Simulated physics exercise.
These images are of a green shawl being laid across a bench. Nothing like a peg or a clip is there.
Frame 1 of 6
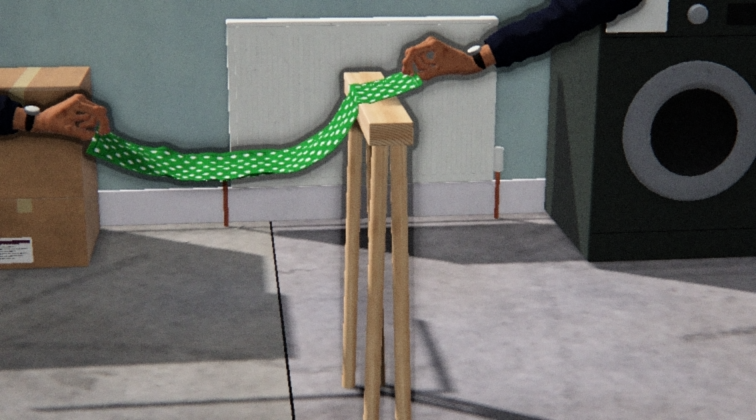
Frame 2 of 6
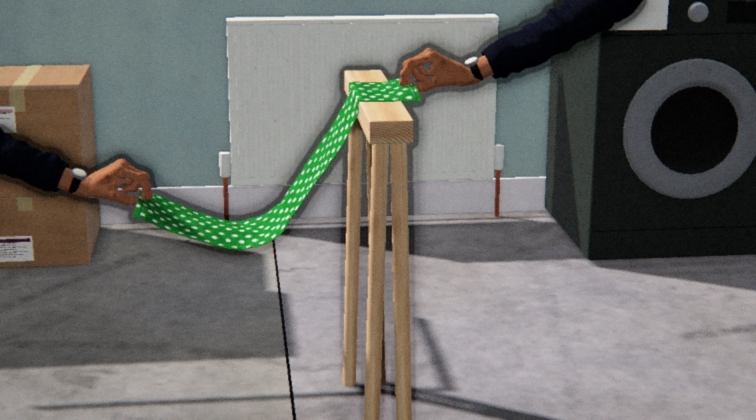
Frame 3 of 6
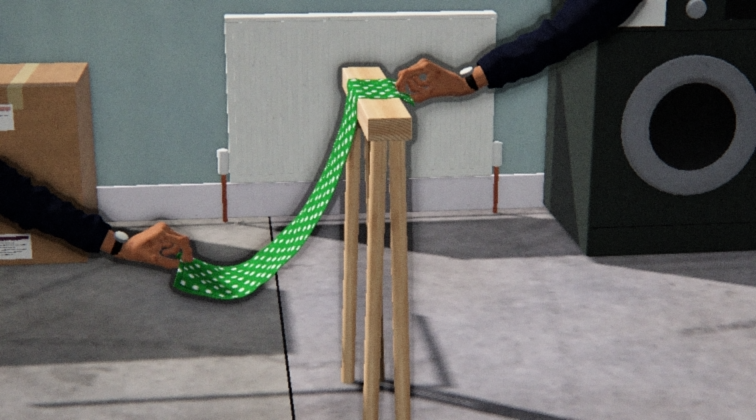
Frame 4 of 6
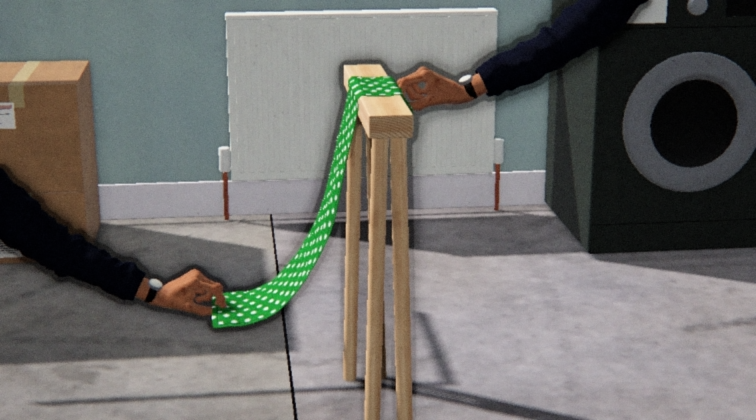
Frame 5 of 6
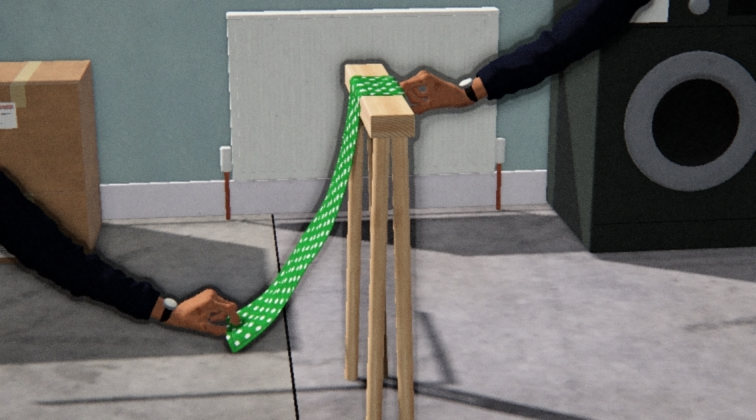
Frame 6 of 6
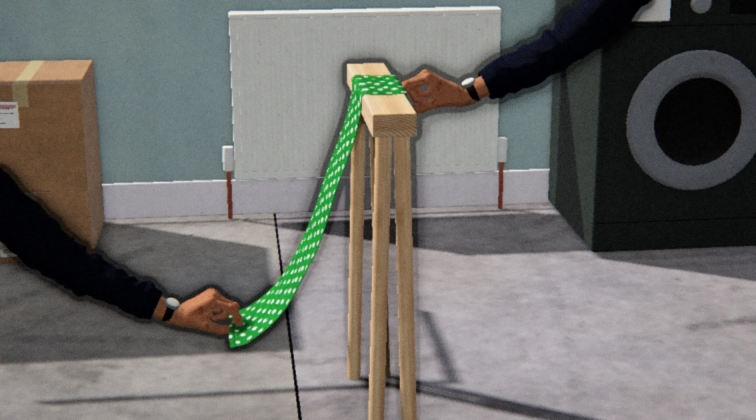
The clip opens on two hands holding the ends of a green patterned cloth, its right part over the top of a wooden stand. The left hand lowers its end down and inward, toward the stand's legs, while the right hand shifts slightly left and then stays nearly still, with most of the cloth hanging on the left.
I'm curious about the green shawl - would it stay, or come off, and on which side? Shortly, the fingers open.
It would come off on the left.
Then, 0.40 s after the last picture, shawl clear of the top and falling near (319, 353).
Then, 0.66 s after the last picture, shawl in a heap on the floor.
At rest, shawl in a heap on the floor. The green shawl slips off to the left.
